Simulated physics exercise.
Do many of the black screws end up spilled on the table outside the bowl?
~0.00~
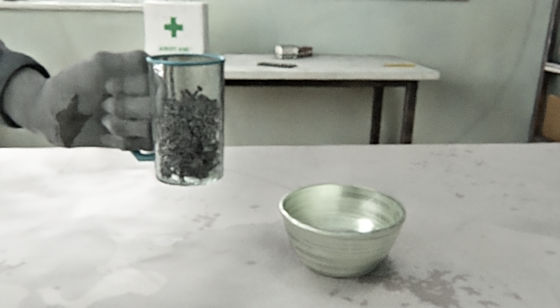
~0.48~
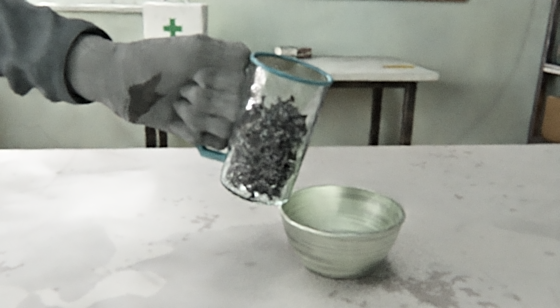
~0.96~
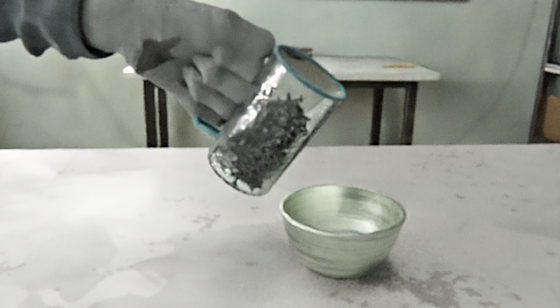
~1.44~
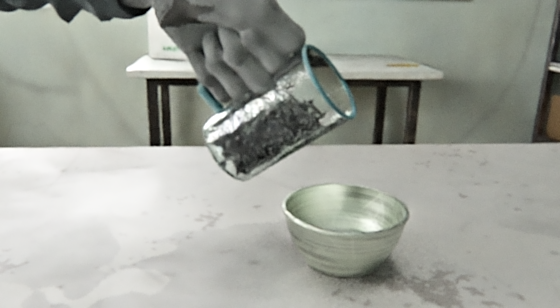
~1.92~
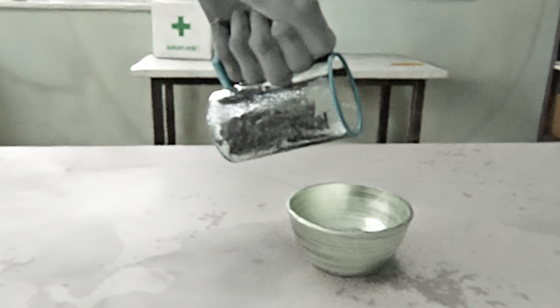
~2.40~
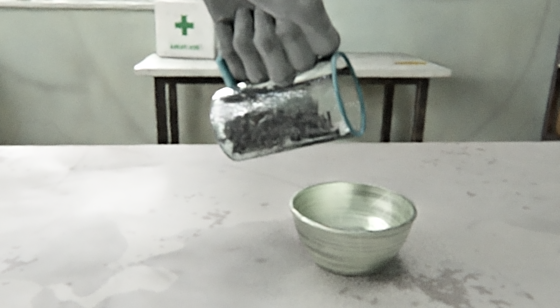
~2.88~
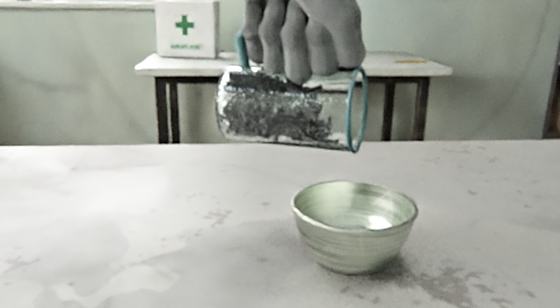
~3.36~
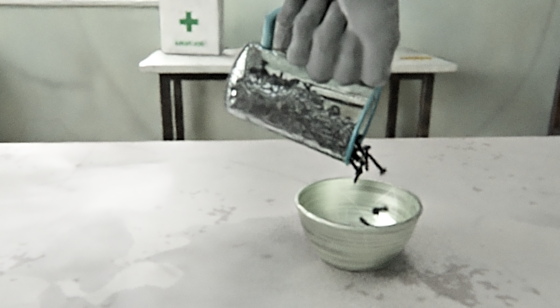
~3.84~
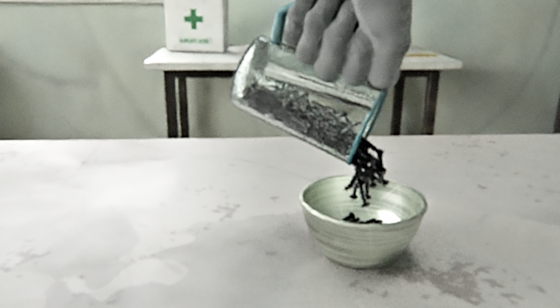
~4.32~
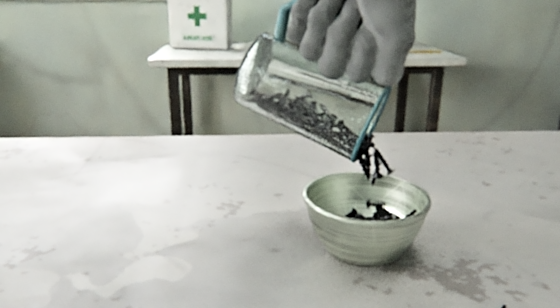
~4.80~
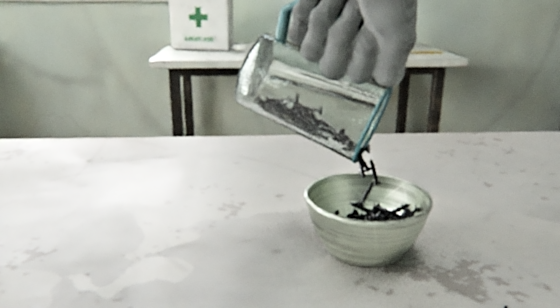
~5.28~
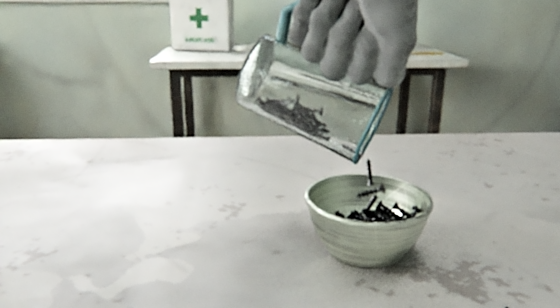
No, the screws that leave the cup land in the bowl, and a small share of them stays in the cup.
